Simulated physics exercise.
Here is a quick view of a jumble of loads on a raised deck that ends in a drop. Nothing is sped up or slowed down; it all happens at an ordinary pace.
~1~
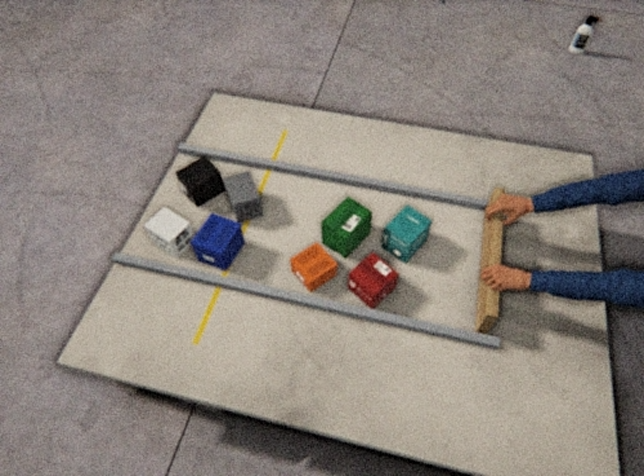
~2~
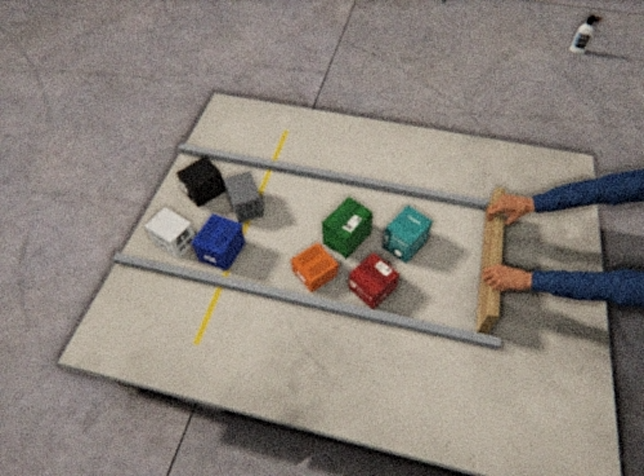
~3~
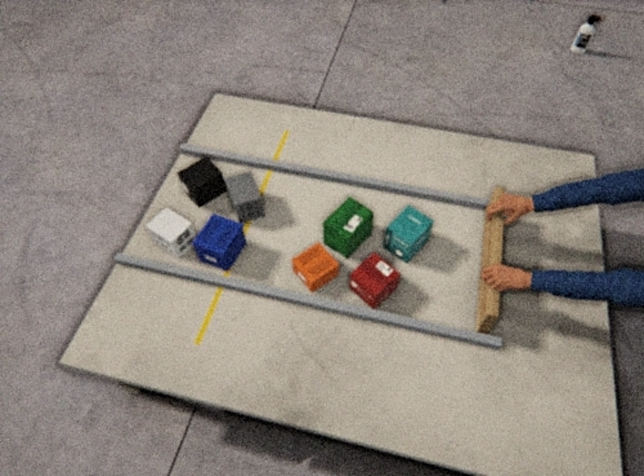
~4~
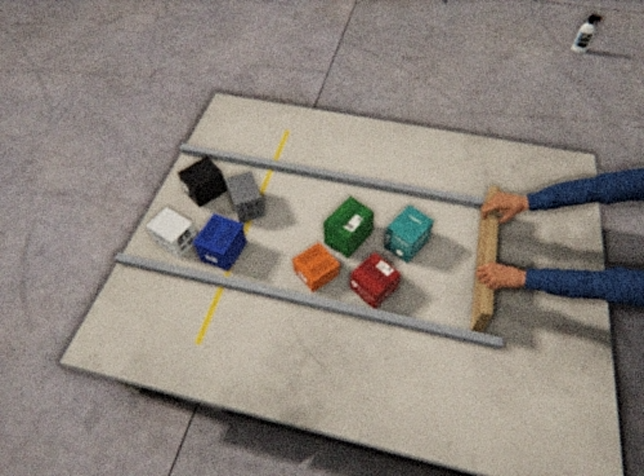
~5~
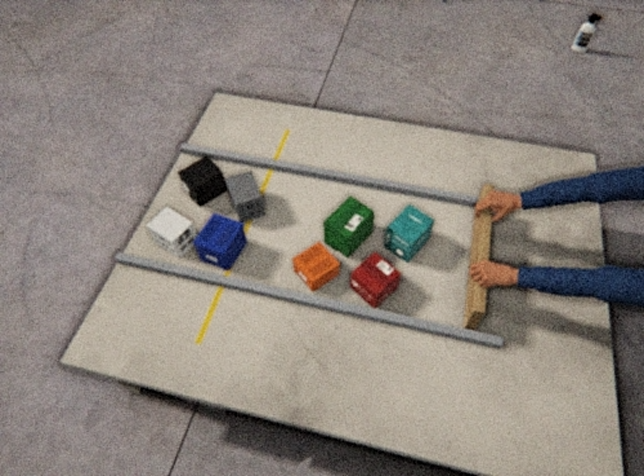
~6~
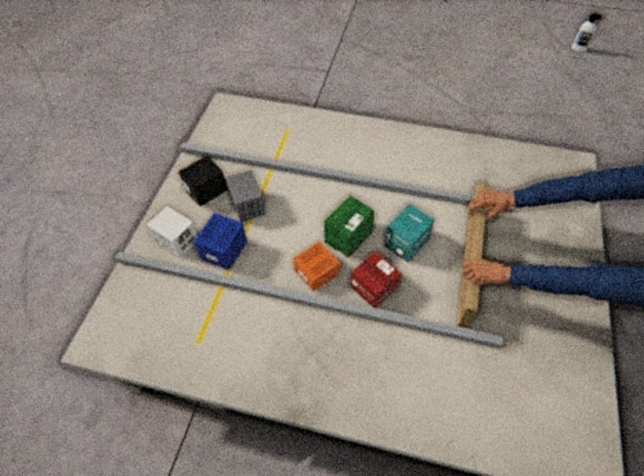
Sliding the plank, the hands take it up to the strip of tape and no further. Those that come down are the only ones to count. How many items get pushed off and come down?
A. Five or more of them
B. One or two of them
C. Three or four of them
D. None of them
B, one or two of them.
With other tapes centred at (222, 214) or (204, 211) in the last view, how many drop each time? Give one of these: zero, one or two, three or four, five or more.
First either three or four, then 3 or 4.
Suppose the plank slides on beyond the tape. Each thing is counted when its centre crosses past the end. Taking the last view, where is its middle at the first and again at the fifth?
About (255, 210), then about (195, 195).
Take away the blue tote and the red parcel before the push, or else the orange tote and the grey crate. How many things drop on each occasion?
The counts: 0 and 0.
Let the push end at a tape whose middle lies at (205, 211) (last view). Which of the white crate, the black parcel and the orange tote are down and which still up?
The white crate does not stay; as for the black parcel, it does not stay; and the orange tote remains in place.
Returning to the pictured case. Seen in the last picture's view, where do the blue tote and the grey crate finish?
Final positions - blue tote around (156, 228), grey crate around (196, 177).
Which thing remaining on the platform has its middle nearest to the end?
The black parcel is the one.
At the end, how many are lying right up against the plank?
The count in contact is 2.
Soon after, none off yet; white crate at rest near (174, 232); black parcel at rest near (203, 181); blue tote at rest near (222, 242).
At rest, the number that fall off is one or two; fallen, white crate.
